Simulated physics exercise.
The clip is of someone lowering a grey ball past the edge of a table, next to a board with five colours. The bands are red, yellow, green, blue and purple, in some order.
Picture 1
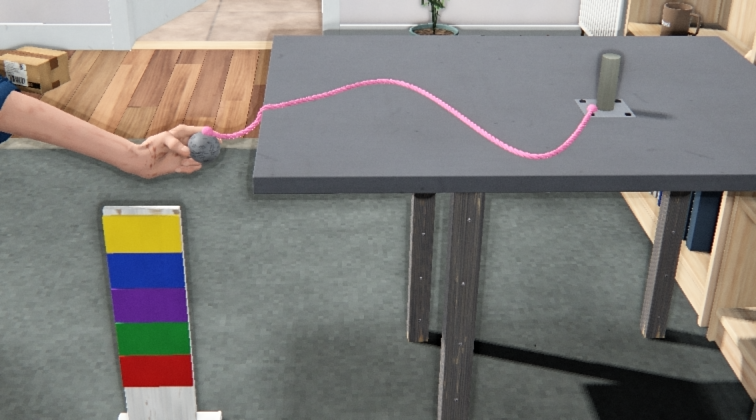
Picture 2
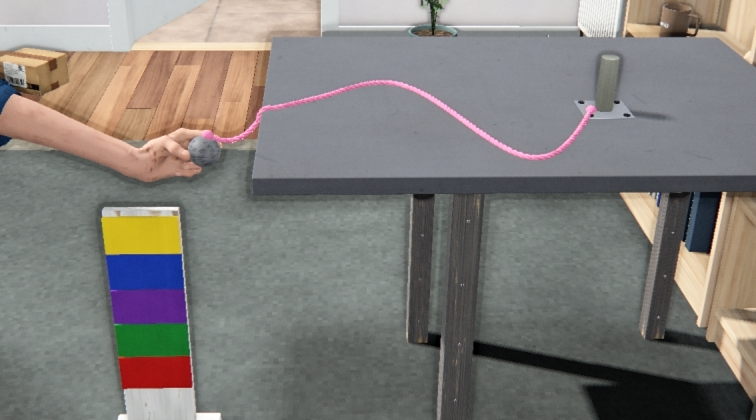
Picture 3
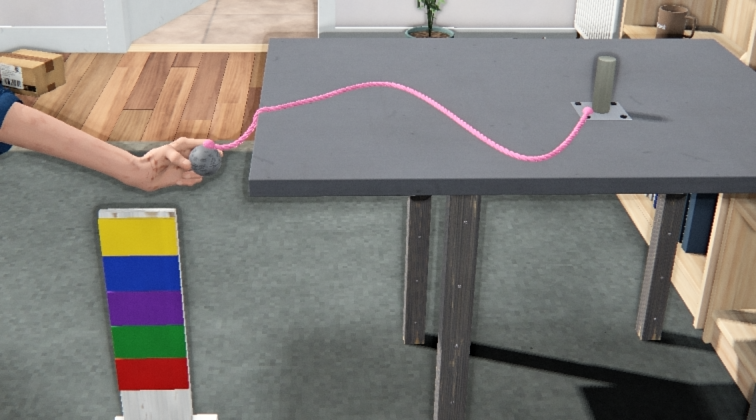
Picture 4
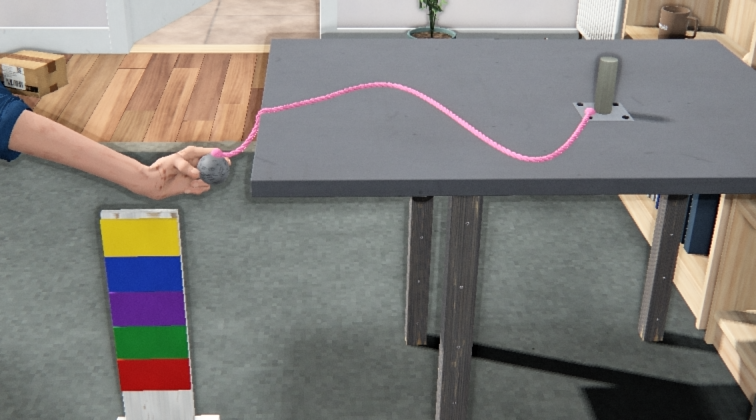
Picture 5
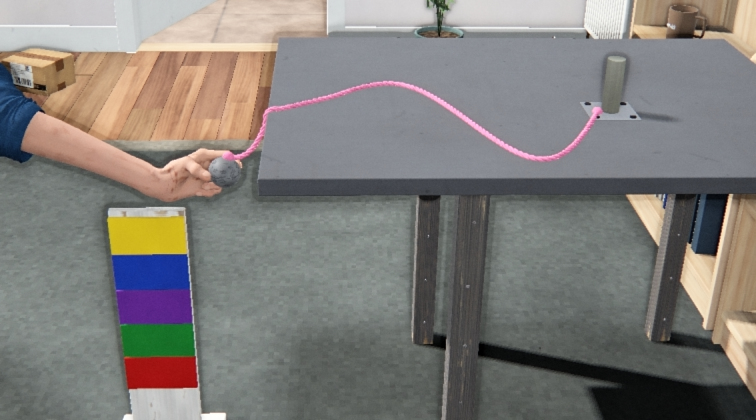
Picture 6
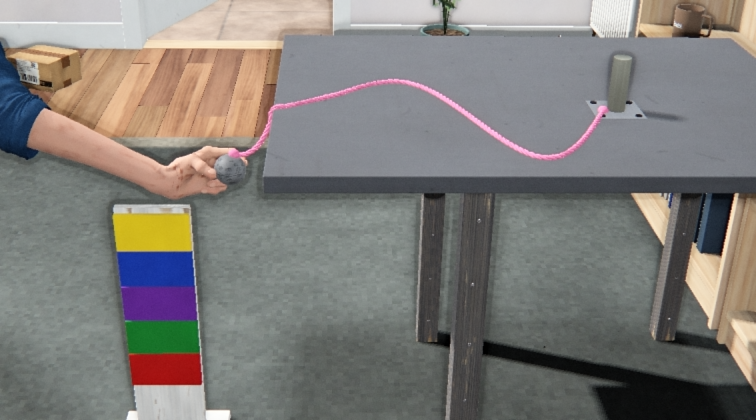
A hand holding a grey ball on a pink cord moves slightly down and right beside a table.
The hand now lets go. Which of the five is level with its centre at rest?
The cord holds its middle at red.
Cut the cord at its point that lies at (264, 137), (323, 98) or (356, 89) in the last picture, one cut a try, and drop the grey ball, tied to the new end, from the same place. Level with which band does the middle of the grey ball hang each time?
In that order: Green; blue; yellow.
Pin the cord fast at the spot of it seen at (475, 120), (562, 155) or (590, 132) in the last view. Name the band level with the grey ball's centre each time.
Taking them in turn: Blue; purple; green.
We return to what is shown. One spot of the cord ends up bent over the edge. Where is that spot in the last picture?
It lies at about (439, 96).
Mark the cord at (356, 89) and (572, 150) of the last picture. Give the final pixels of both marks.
The first at (276, 231), the second at (491, 115).
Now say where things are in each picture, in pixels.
Grey ball (204, 147); yellow (142, 235); blue (146, 272); purple (150, 306); green (153, 340); red (156, 372), in the first frame.
Grey ball (204, 151); cord through (579, 130) (520, 155) (455, 114) (390, 83) (303, 102), in the second frame.
Grey ball (205, 161), in the third frame.
Grey ball (213, 169); cord through (578, 132) (519, 157) (453, 116) (389, 85) (302, 104), in the fourth frame.
Grey ball (225, 172), in the fifth frame.
Grey ball (230, 170); cord through (591, 130) (531, 155) (466, 114) (401, 82) (314, 100), in the sixth frame.
A little later, ball near (299, 386); level with red.
Next, ball near (273, 388); level with red.
When it is over, ball near (284, 389); level with red. At red.
